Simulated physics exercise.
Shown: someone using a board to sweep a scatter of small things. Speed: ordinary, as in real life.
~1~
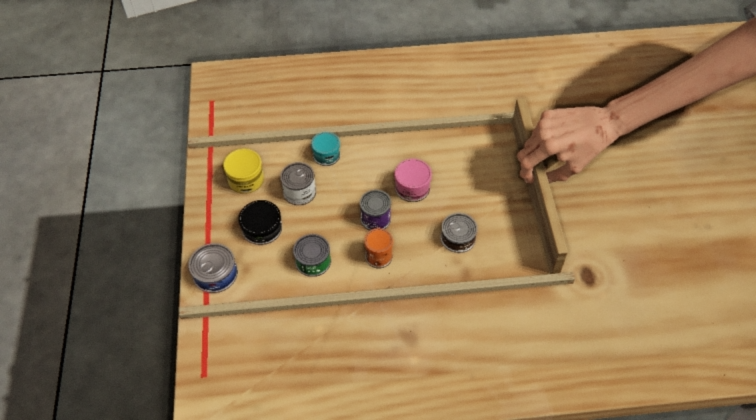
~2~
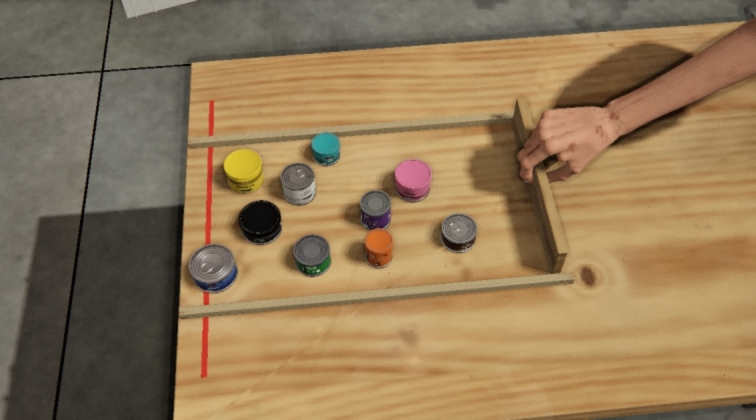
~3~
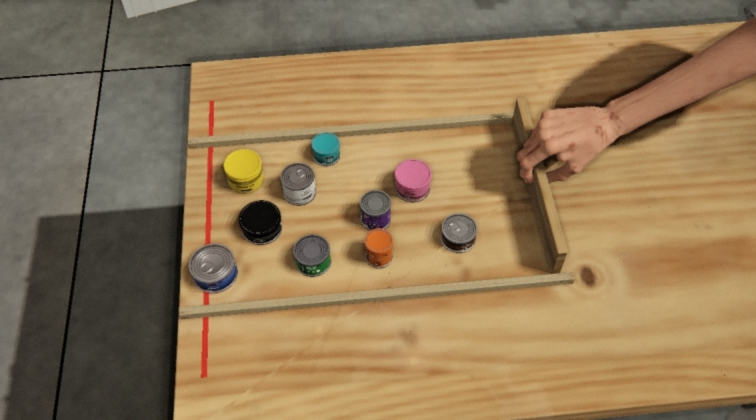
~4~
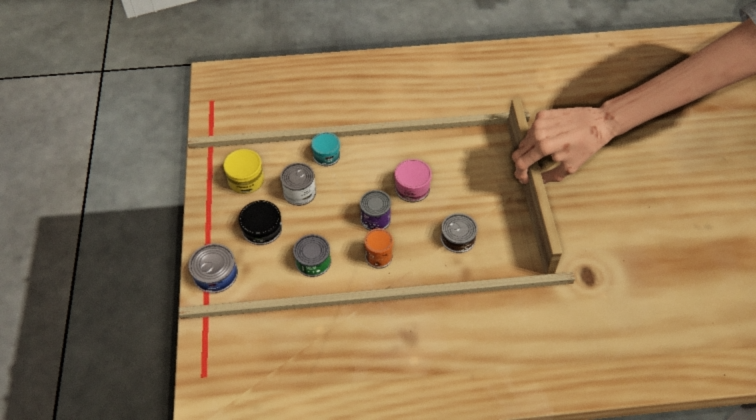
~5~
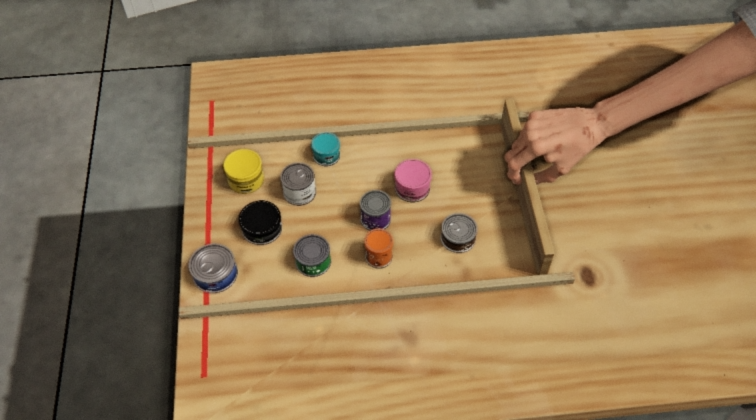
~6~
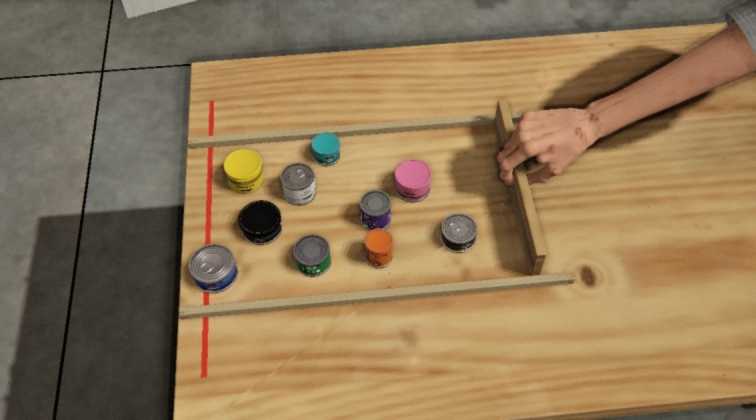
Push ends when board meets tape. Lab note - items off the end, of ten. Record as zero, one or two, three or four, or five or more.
The number of pieces cleared off the edge is going to be five or above.
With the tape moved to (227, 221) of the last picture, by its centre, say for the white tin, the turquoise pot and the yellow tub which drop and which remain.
White tin goes off, turquoise pot stays put, yellow tub goes off.
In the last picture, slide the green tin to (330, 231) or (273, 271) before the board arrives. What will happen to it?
Well, the green tin is gone in the first case and is gone in the second.
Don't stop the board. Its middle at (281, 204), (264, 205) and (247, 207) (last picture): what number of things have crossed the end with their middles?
Over the end: 0, 0, 1.
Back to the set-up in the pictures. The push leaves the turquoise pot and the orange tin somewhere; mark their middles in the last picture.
Look around (195, 159) for the first and around (190, 290) for the second.
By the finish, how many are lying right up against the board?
5.
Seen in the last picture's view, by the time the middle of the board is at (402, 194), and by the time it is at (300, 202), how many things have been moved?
The counts are 3 and 9.
Early on, none off yet; blue tin at rest near (214, 268); yellow tub at rest near (244, 172); black tin at rest near (261, 223).
Finally, the number that fall off is five or more; lost, green tin, white tin, black tin, yellow tub and blue tin.
